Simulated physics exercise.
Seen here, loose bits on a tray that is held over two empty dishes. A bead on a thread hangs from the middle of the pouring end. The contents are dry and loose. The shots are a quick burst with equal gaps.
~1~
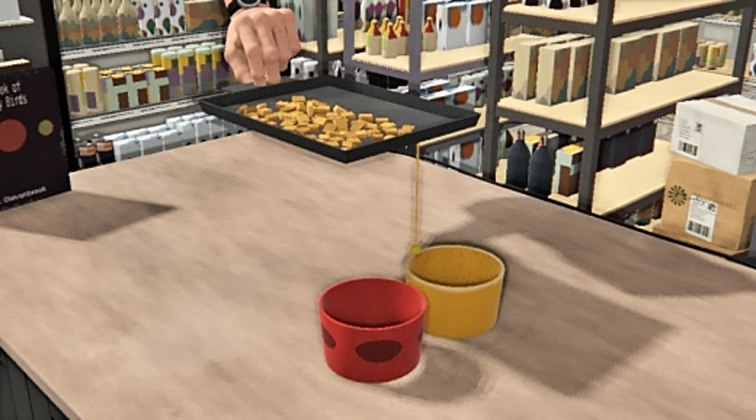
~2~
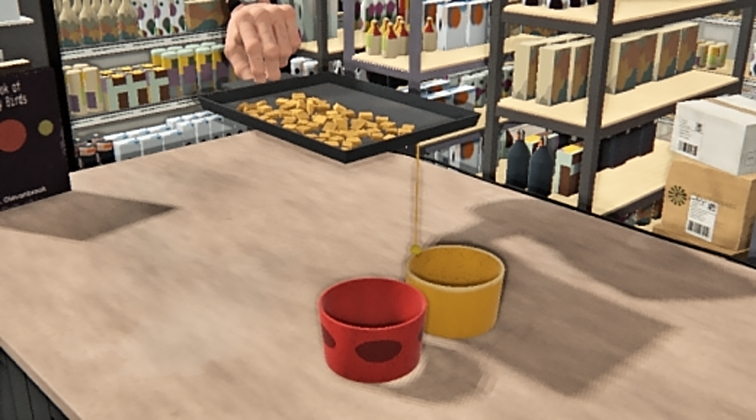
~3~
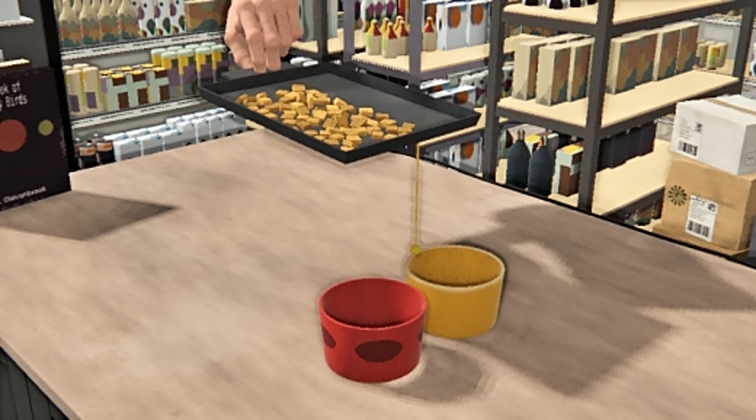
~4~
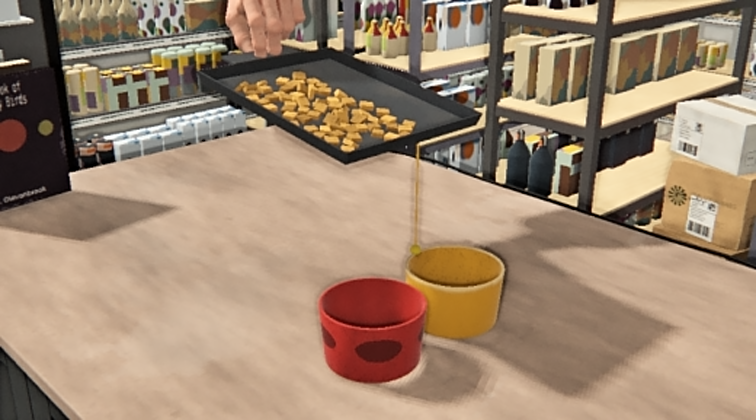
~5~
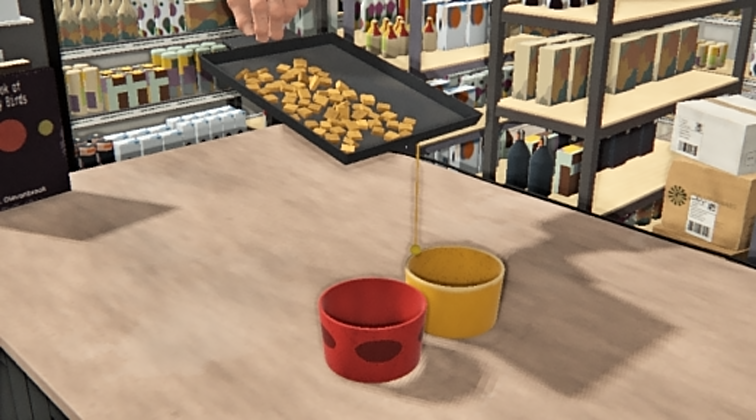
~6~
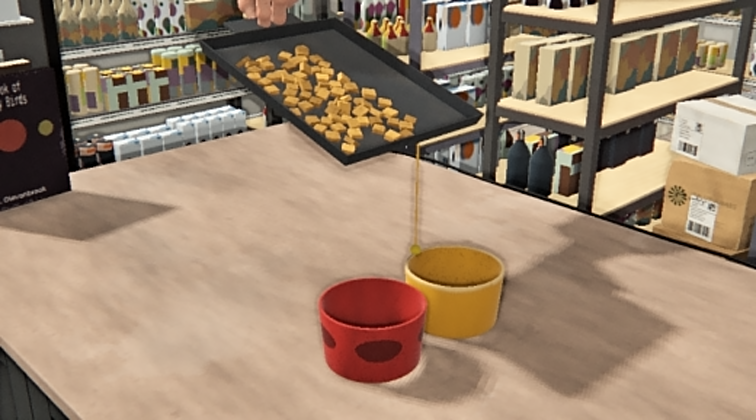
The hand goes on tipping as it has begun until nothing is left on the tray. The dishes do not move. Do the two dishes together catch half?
Together they catch more than half.
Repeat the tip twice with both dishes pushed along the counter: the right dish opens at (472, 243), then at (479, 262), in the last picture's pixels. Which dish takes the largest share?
At the first place the left dish, at the second the left dish.
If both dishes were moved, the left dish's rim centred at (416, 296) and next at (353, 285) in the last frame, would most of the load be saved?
The first try: Above a half. The second: Below a half.
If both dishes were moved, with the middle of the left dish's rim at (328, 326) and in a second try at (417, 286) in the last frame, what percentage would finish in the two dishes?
First some 70, then 70 per cent.
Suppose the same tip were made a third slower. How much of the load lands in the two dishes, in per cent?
Near 80 %.
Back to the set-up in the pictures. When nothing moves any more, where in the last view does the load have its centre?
At about (409, 345).
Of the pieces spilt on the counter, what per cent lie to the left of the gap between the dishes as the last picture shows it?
It comes to 30 per cent or so.
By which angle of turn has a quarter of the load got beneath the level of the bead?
At some 100 degrees.
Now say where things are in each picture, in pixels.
Corners of the pouring end (345, 149) and (476, 113), level; middle of the load (320, 122), cereal squares; left dish (410, 346); right dish (491, 304); bead on its thread (416, 250), in the first frame.
Corners of the pouring end (346, 149) and (476, 113), level; middle of the load (320, 120), in the second frame.
Corners of the pouring end (346, 150) and (477, 113), tipped barely, level across its low end; middle of the load (320, 116), in the third frame.
Corners of the pouring end (347, 150) and (478, 113), tipped a little, level across its low end; middle of the load (321, 108), in the fourth frame.
Corners of the pouring end (347, 151) and (479, 113), tipped a little, level across its low end; middle of the load (322, 101), in the fifth frame.
Corners of the pouring end (348, 153) and (479, 113), tipped clearly, level across its low end; middle of the load (323, 94); left dish (410, 346); right dish (491, 304), in the sixth frame.
Just after the last frame, tray tipped steeply; almost all on the tray; just a few in the right dish.
A moment on, tray tipped past a quarter turn; roughly two thirds on the tray; about a tenth in the left dish; about a tenth in the right dish; about a tenth outside both; about a tenth in the air.
Further on, tray tipped past a quarter turn; roughly half in the left dish; roughly a third in the right dish; roughly a quarter outside both.
When it is over, tray tipped past a quarter turn; roughly half in the left dish; roughly a third in the right dish; roughly a quarter outside both.
